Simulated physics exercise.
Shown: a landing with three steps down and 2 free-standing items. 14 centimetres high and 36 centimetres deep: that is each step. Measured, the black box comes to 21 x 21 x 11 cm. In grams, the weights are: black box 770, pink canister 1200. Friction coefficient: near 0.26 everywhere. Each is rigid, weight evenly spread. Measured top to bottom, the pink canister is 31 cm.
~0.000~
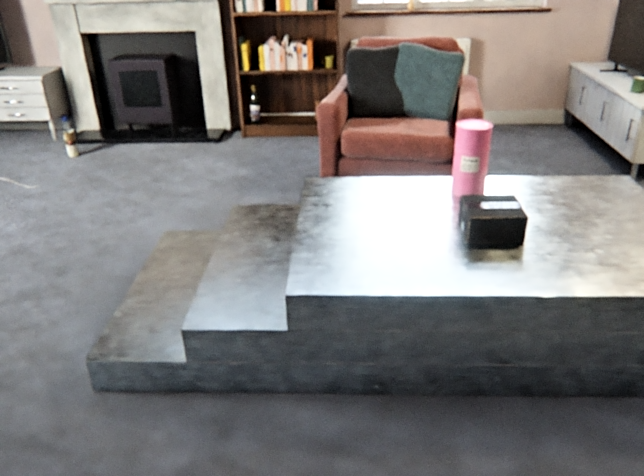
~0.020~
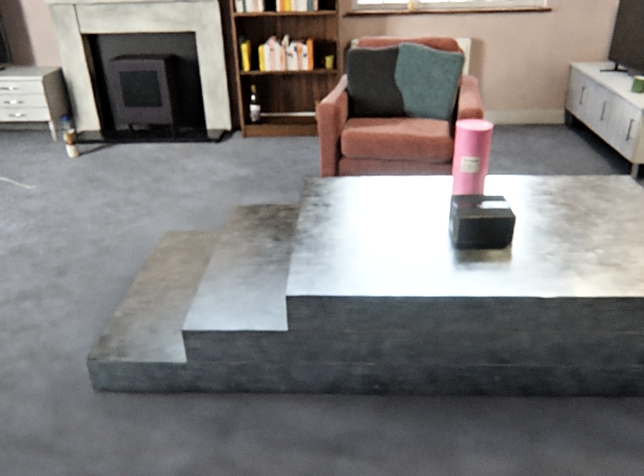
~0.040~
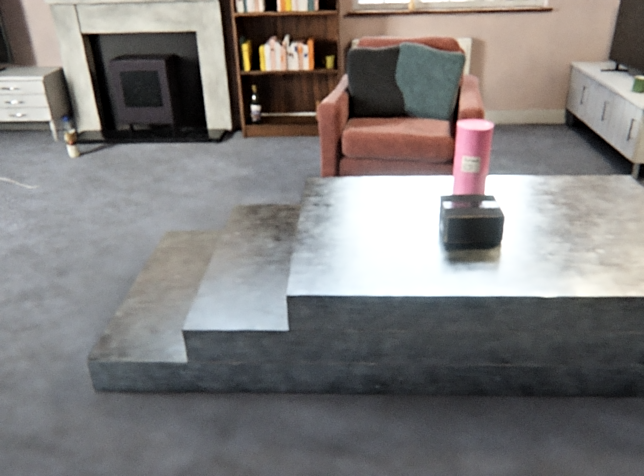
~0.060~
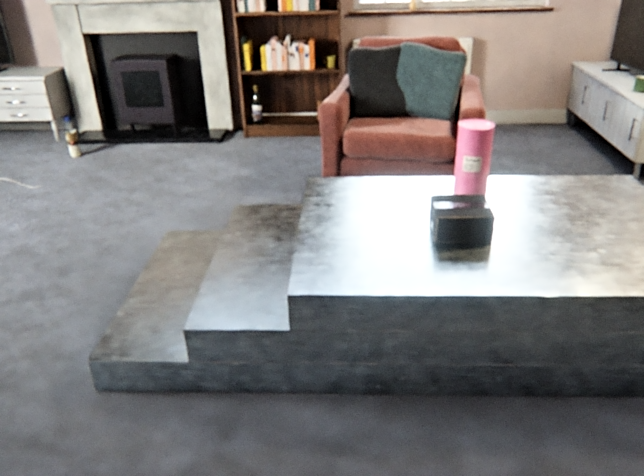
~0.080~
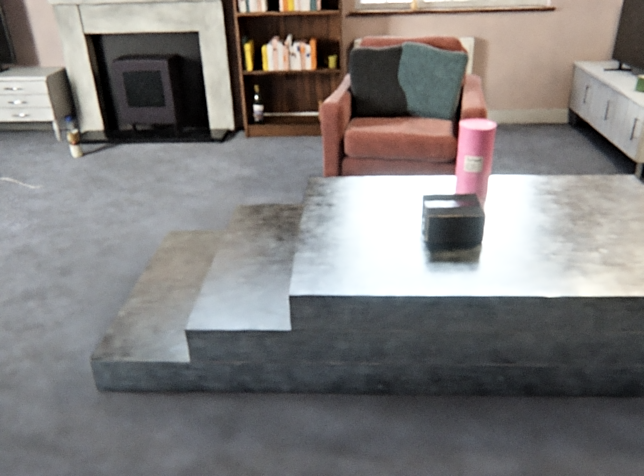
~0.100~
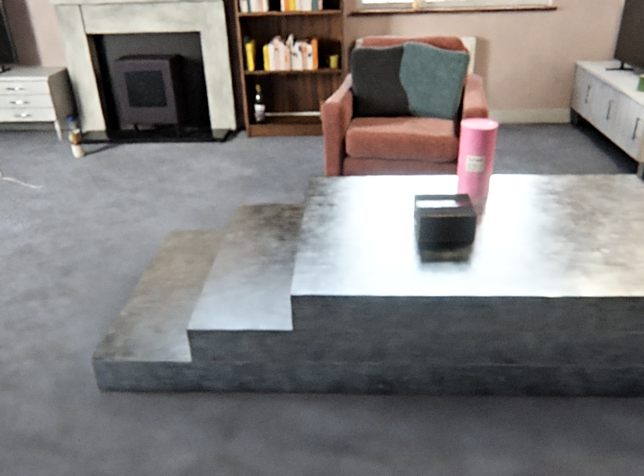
A grey-carpeted living room is seen from slightly above, facing a dark metallic-looking platform with steps descending on its left side. A small black box and a taller pink canister stand on top, with a pinkish-red armchair, a bookcase, a fireplace and pale cabinets behind. The box slides steadily a short way left across the platform, passing in front of the canister, which stays standing while the view barely shifts.
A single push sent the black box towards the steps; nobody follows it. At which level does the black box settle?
Oh, that one hangs up on the stairs.
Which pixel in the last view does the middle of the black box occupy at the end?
Somewhere around (248, 250).
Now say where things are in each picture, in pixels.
In the first picture, 75 cm of landing left; black box (492, 218); pink canister (471, 159).
In the second picture, 71 cm of landing left; black box (481, 218); pink canister (471, 159).
In the third picture, 67 cm of landing left; black box (470, 218); pink canister (472, 159).
In the fourth picture, 63 cm of landing left; black box (461, 218); pink canister (473, 159).
In the fifth picture, 59 cm of landing left; black box (452, 217); pink canister (475, 158).
In the sixth picture, 55 cm of landing left; black box (443, 217); pink canister (476, 158).
By 0.20 s, 37 cm of landing left; black box near (396, 217).
By 0.40 s, 9 cm of landing left; black box near (324, 218).
By 0.50 s, 1 cm past the top edge and 0 cm lower; black box near (297, 218).
By 0.70 s, 16 cm past the top edge and 9 cm lower; black box near (260, 239).
When it is over (1.2 s), 22 cm past the top edge and 14 cm lower; pink canister within 12 cm of the start. End places, in pixels of the last picture, black box near (248, 250).
